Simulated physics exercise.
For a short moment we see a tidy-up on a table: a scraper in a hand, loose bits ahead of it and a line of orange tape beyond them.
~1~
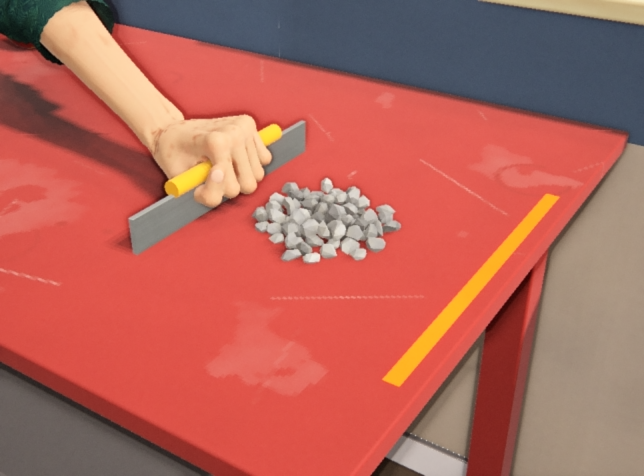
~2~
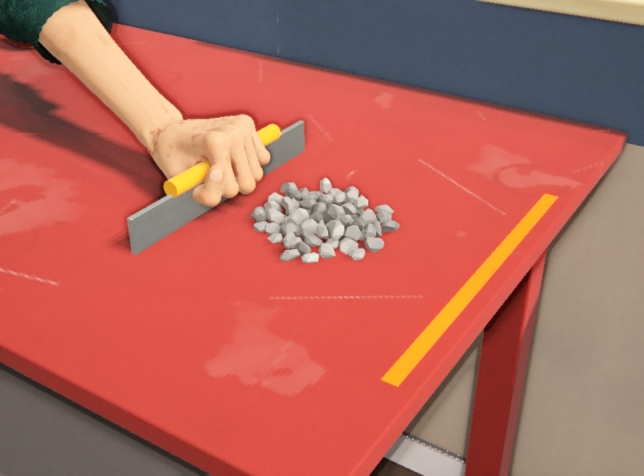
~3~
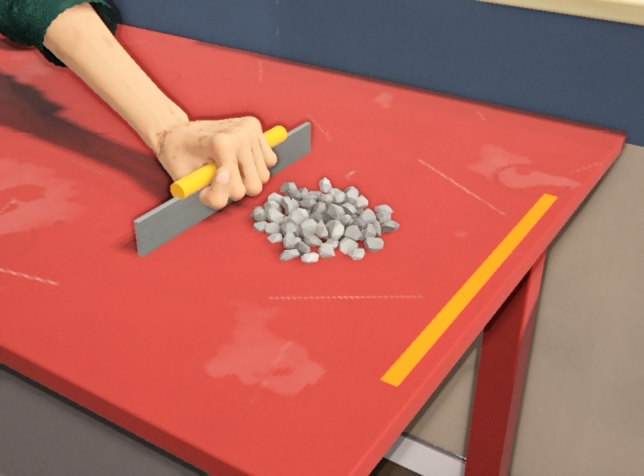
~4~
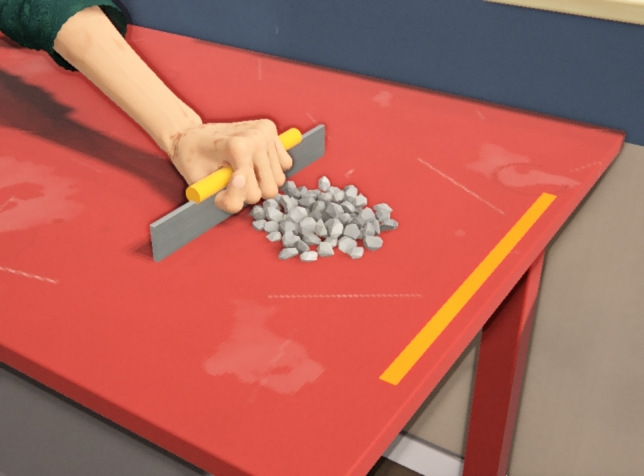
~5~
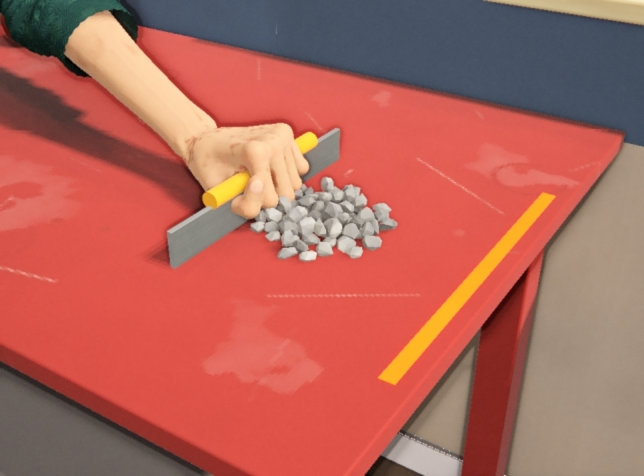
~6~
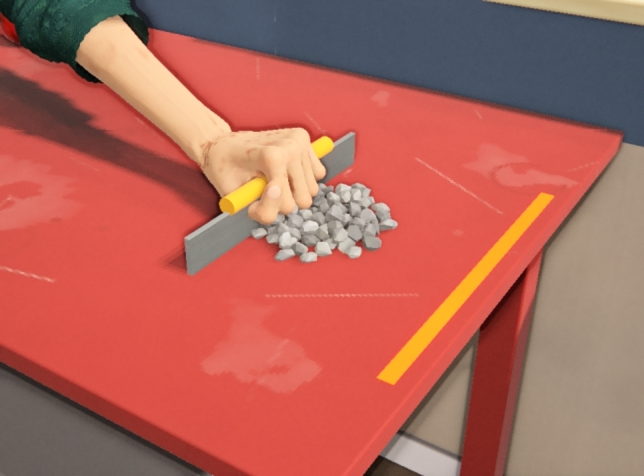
A hand holding a gray scraper by its yellow handle rested briefly on a red table, then slid it a short way right, into the near side of a small heap of gray gravel.
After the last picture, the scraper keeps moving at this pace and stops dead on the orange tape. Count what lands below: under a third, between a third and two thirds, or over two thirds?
I predict the part going over the edge will be past two thirds.
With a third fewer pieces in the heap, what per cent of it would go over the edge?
Near 90 per cent of the pieces.
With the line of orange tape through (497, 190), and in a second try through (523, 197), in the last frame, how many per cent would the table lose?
Note: Case one around 20 in a hundred, case two around 60 in a hundred.
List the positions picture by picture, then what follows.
In the first picture, scraper at (148, 227), at rest; orange tape at (547, 203), right by the edge; edge at (506, 285); the heap at (330, 219), bits of gravel.
In the second picture, scraper at (146, 226), at rest.
In the third picture, scraper at (153, 229); the heap at (328, 219).
In the fourth picture, scraper at (169, 233).
In the fifth picture, scraper at (186, 239); the heap at (327, 217), a small part pushed along.
In the sixth picture, scraper at (203, 246); orange tape at (542, 202); edge at (501, 284); the heap at (329, 221), about half pushed along.
Soon, scraper still moving, near (381, 209); heap all on the table, its front near (455, 272).
A while on, scraper stopped at the orange tape; heap most over the edge.
Finally, scraper stopped at the orange tape; heap most over the edge.
